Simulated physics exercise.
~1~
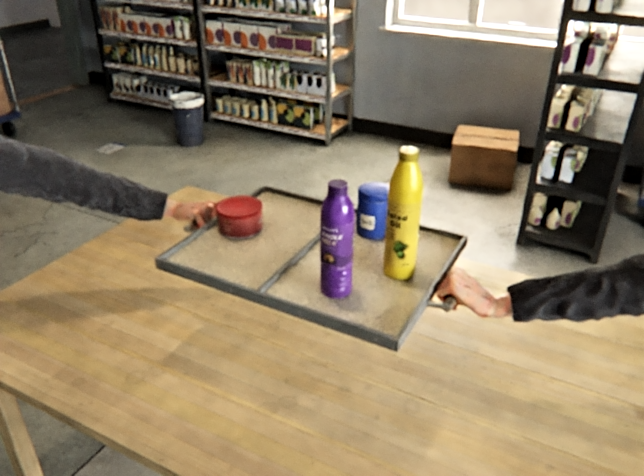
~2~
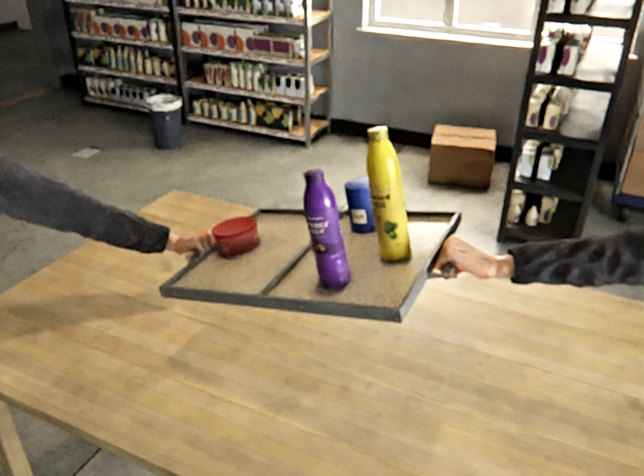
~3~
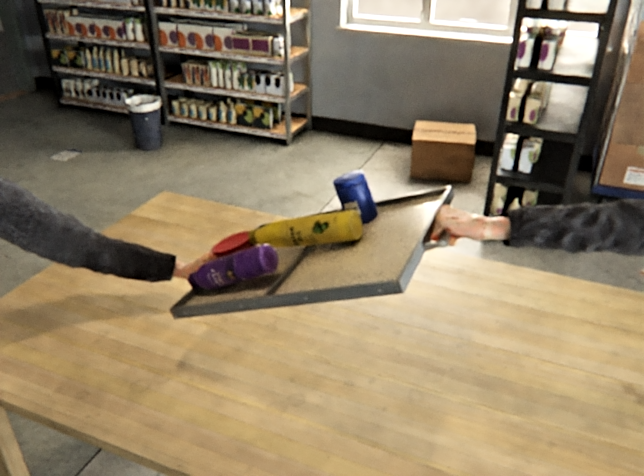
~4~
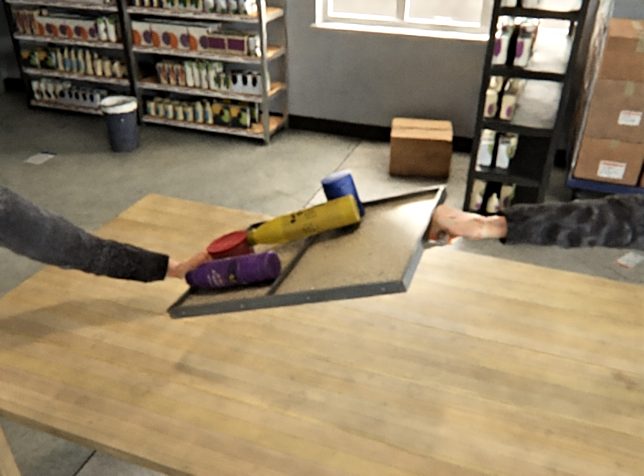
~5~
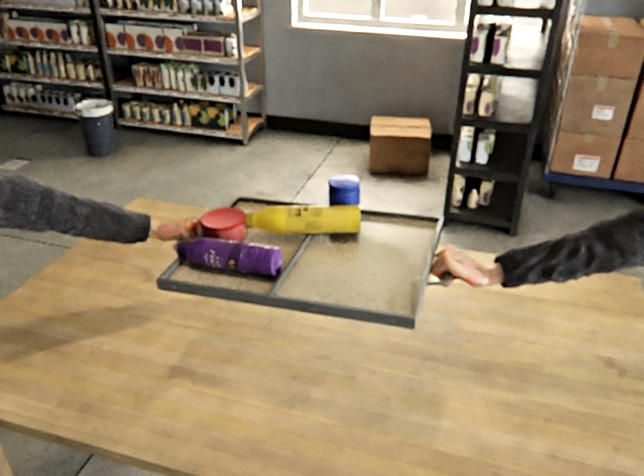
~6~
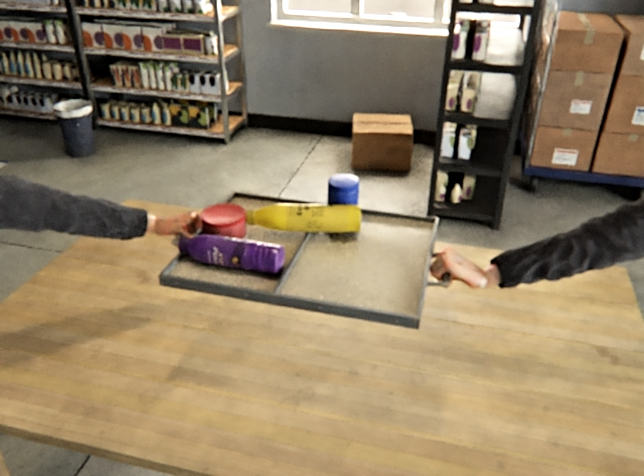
In a storeroom, two hands tilting a tray left edge down, purple and yellow bottles toppling and staying aboard as it levels.
